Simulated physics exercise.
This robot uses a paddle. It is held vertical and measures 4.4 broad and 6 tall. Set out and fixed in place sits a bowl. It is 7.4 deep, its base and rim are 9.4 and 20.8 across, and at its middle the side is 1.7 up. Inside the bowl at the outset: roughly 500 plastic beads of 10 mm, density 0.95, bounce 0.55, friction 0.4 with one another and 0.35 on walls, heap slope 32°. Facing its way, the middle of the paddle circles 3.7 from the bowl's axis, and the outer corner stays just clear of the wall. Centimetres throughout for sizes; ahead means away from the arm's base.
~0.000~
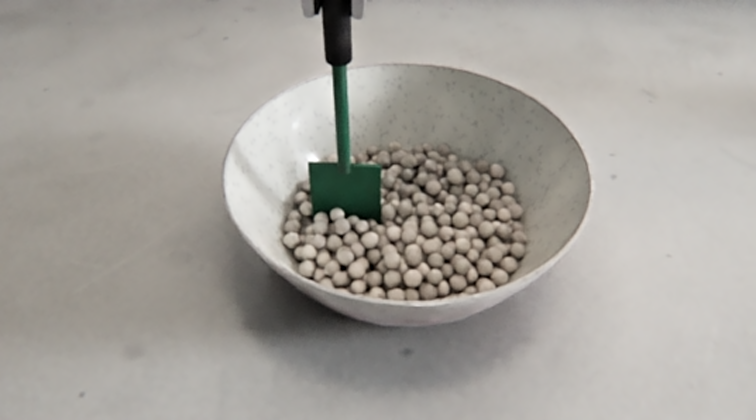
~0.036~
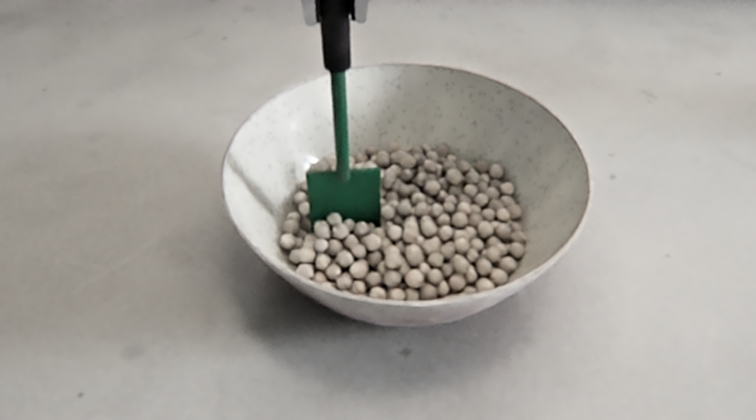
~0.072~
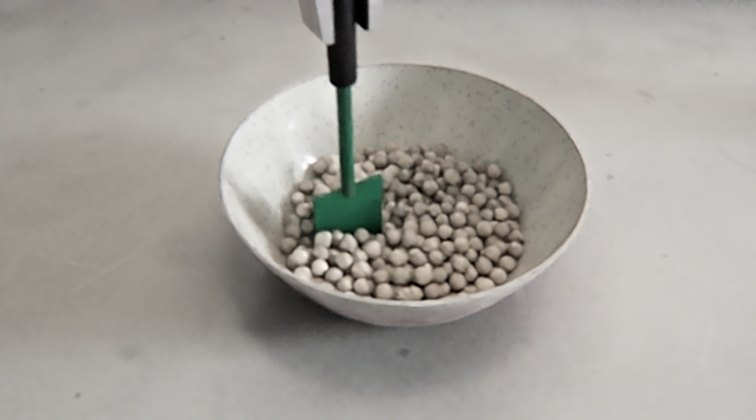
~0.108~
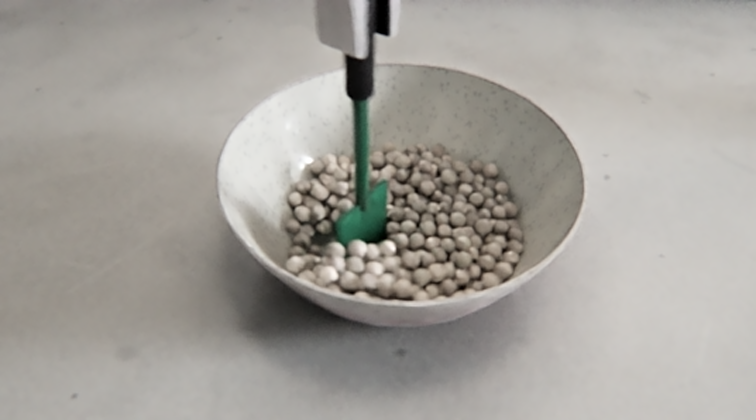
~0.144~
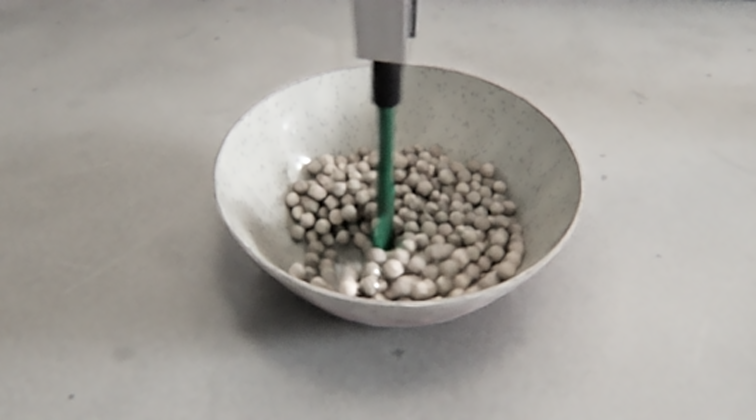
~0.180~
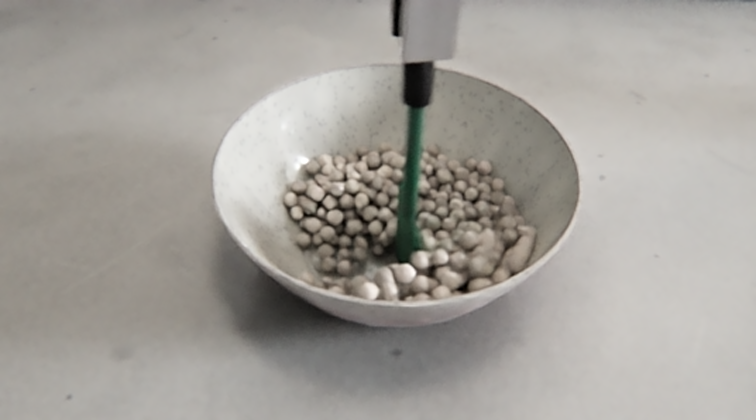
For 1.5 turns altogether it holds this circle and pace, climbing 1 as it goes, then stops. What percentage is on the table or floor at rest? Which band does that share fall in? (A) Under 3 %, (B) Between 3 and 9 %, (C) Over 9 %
Under 3 % (A).
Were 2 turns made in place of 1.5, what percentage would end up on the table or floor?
It would be around 0 per cent.
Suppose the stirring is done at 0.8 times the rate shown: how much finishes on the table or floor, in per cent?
That gives some 0 percent.
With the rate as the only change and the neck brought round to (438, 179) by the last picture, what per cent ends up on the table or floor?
Roughly 0 per cent.
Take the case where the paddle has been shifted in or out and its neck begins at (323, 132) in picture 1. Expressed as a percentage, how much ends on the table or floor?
Some 0 per cent.
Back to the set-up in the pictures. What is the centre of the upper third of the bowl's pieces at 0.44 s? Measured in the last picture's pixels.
Roughly pixel (384, 137).
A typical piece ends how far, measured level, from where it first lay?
About 7 centimetres.
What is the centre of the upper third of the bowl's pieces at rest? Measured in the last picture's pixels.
About (443, 184).
After 0.44 s, 273° round, highest piece 8 above the table; 498 in the bowl.
After 0.70 s, 82° round, highest piece 6 above the table; 498 in the bowl.
After 1.03 s, 180° round, highest piece 5 above the table; 498 in the bowl.
After 1.73 s, 180° round, highest piece 5 above the table; 498 in the bowl.
At rest, 498 in the bowl. That is 0 % on the table or floor.
